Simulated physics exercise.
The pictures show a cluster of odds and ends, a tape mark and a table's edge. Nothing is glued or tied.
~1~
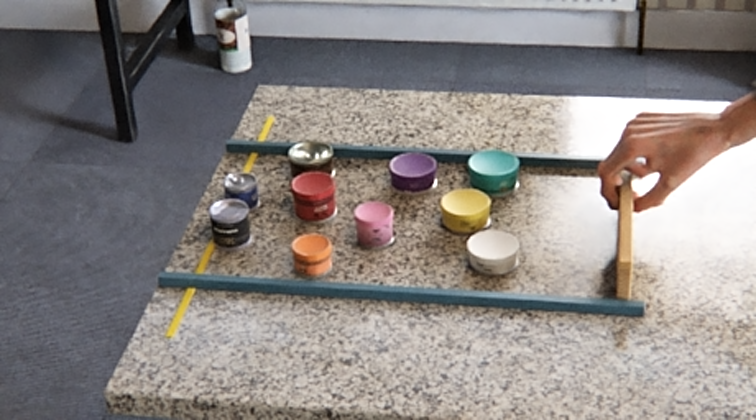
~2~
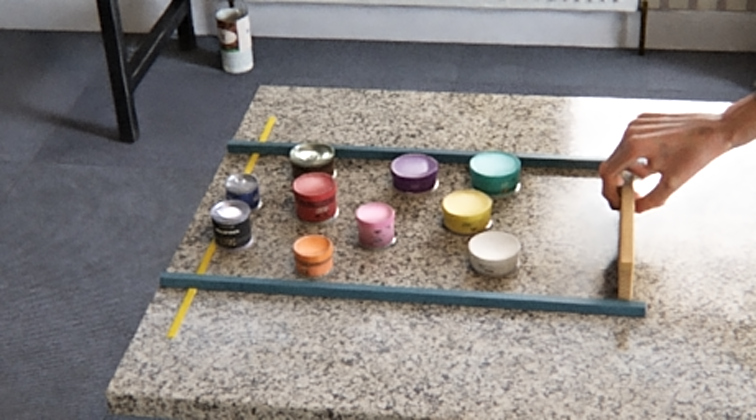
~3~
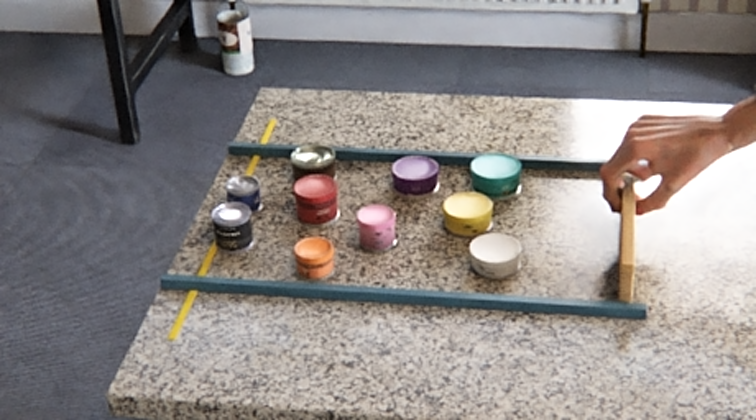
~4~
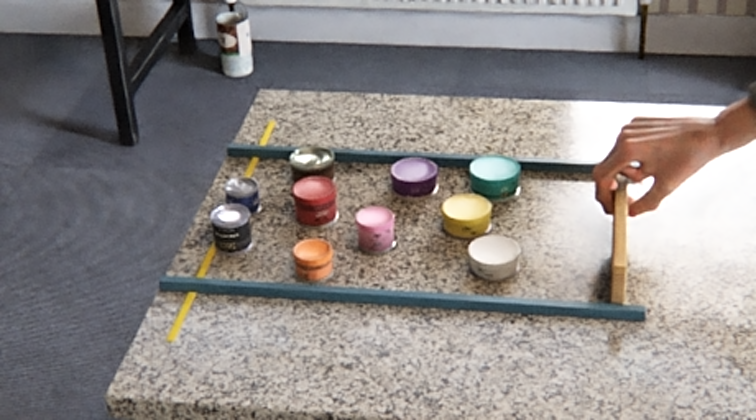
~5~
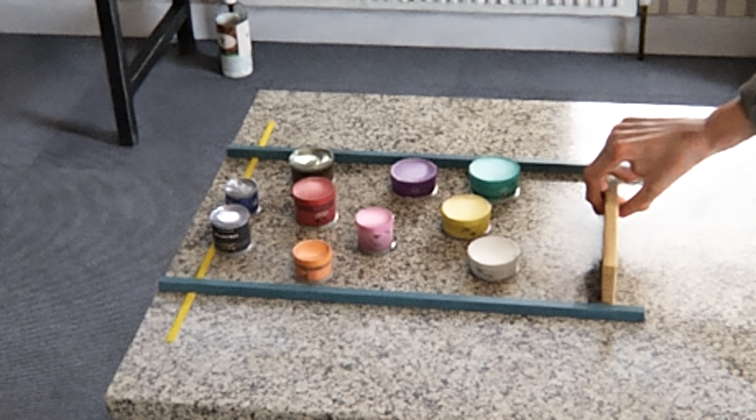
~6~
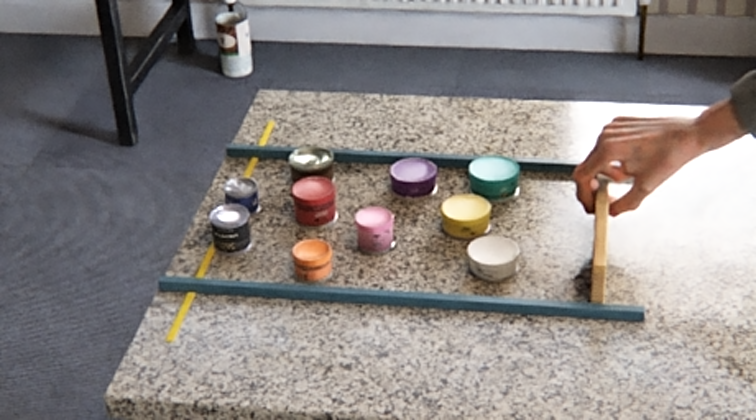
A wooden board, held upright by a hand at the right, stays nearly still at first between two teal strips on a speckled tabletop. The hand then slides it slowly a short way left, towards colourful tins and pots that stay in place, some near a yellow tape mark.
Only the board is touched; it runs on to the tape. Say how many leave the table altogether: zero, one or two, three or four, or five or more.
The number that fall off is five or more.
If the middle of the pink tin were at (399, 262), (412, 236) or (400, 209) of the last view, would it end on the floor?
In that order, it stays on; holds on; goes over.
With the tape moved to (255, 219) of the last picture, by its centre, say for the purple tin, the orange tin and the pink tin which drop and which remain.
The purple tin drops off, the orange tin holds on, the pink tin is kept.
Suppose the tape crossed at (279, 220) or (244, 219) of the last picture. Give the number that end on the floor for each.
The counts: 1 and 5.
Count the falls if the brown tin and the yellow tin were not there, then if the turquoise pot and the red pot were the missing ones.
It would be 3 and 3.
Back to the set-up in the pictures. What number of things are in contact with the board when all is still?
In contact: 4.
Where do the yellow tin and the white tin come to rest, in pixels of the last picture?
The yellow tin stops around (210, 196); the white tin around (188, 241).
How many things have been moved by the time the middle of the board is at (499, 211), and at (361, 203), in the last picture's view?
At the one place 2, at the other 8.
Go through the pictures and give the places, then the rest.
The first frame shows blue tin (241, 193); black tin (231, 225); brown tin (312, 164); board (625, 212); tape (227, 213).
The second frame shows black tin (232, 226); purple tin (415, 175).
The third frame shows brown tin (314, 166); yellow tin (468, 215).
The fourth frame shows blue tin (243, 198); red pot (315, 203).
The fifth frame shows black tin (231, 230); turquoise pot (494, 179).
The sixth frame shows blue tin (242, 198); black tin (231, 230); brown tin (312, 168); board (601, 216); tape (227, 217).
Soon after, none off yet; blue tin at rest near (242, 198); black tin at rest near (231, 230); brown tin at rest near (312, 168).
After that, none off yet; blue tin at rest near (242, 198); black tin at rest near (231, 230); brown tin displaced about its own width near (268, 162).
In the end, the number that fall off is five or more; gone, purple tin, pink tin, red pot, brown tin, black tin and blue tin.
